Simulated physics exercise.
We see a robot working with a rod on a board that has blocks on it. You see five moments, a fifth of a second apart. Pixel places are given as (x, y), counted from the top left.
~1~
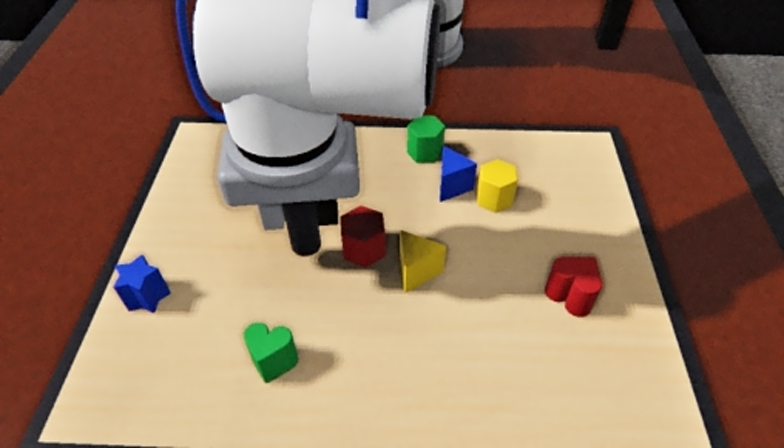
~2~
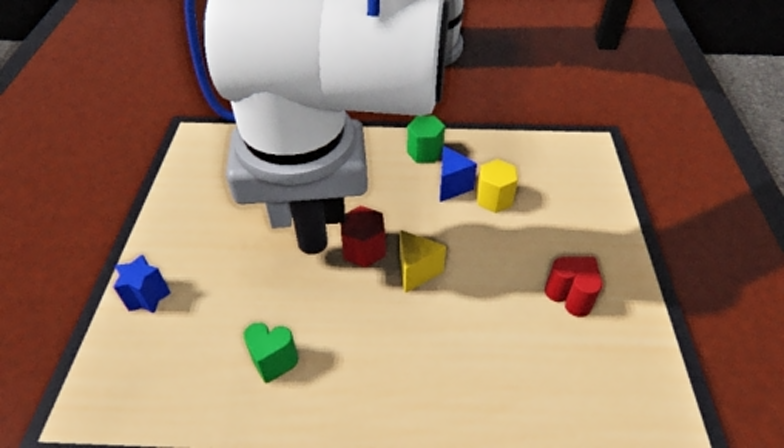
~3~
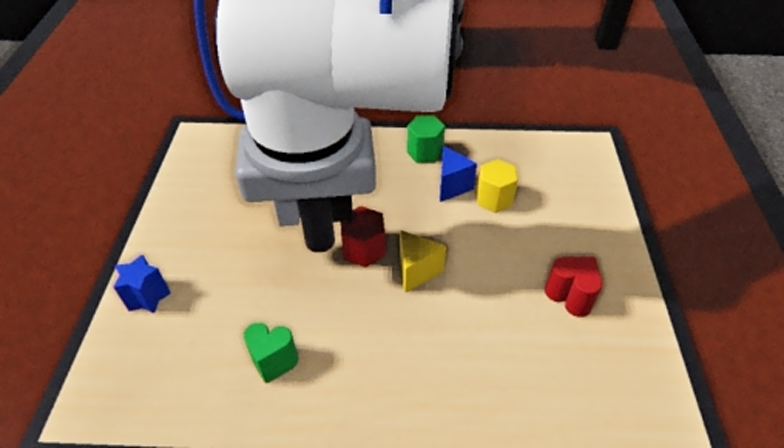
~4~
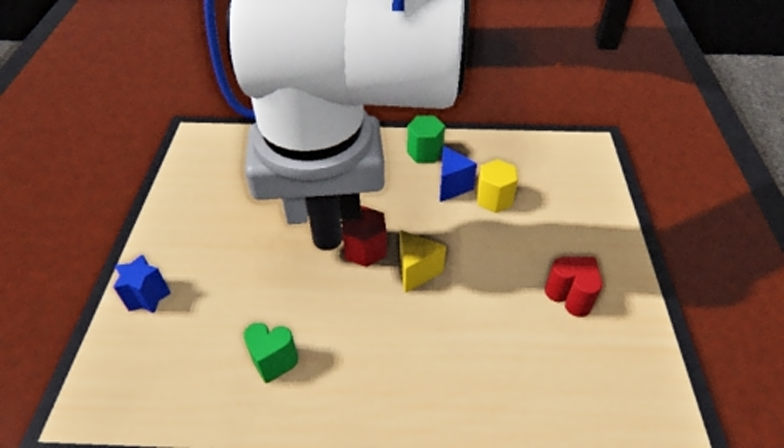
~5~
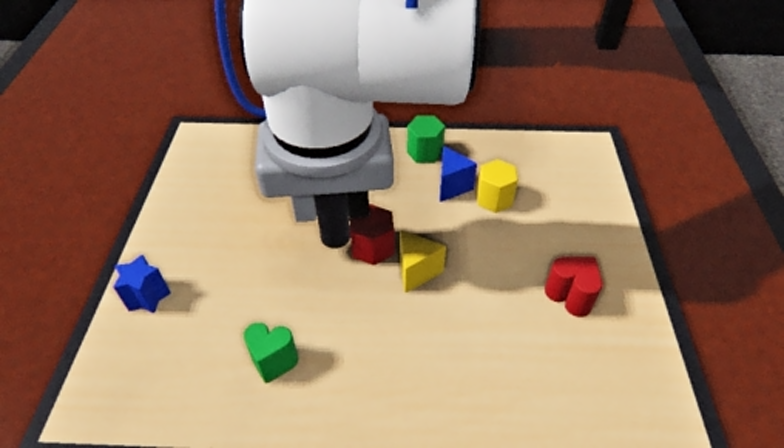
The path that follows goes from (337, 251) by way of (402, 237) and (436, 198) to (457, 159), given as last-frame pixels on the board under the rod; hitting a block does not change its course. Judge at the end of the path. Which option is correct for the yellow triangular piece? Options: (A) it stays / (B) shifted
B.
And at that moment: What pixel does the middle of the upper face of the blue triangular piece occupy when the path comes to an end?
My estimate: (492, 130).
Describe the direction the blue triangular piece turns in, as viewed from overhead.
From above, it turns clockwise.
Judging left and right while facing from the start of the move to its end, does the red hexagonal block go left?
I expect not.
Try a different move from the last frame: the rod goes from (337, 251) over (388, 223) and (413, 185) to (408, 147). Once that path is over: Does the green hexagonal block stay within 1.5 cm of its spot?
No.
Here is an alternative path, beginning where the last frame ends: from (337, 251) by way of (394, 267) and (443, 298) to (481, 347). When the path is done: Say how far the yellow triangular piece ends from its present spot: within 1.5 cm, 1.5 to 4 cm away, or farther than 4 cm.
The answer is over 4 cm.
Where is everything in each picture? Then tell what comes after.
The first picture shows rod's lower end (306, 245); red hexagonal block (362, 222); yellow triangular piece (418, 247); green hexagonal block (426, 126); blue triangular piece (455, 161).
The second picture shows rod (313, 244); blocks still.
The third picture shows rod (320, 242); blocks still.
The fourth picture shows rod (328, 240); blocks still.
The fifth picture shows rod (336, 238); red hexagonal block (372, 221); yellow triangular piece (418, 247); green hexagonal block (426, 126); blue triangular piece (455, 161).
The first path, step by step. One third of the way, rod (404, 223); red hexagonal block (440, 206); yellow triangular piece (429, 249), turned 45° clockwise.
Two thirds of the way, rod (437, 183); red hexagonal block (463, 198), turned 30° clockwise; yellow triangular piece (429, 249), turned 45° clockwise; blue triangular piece (463, 152).
At the end, rod (458, 145); red hexagonal block (463, 198), turned 30° clockwise; yellow triangular piece (429, 249), turned 45° clockwise; green hexagonal block still; blue triangular piece (492, 130), turned 75° clockwise.
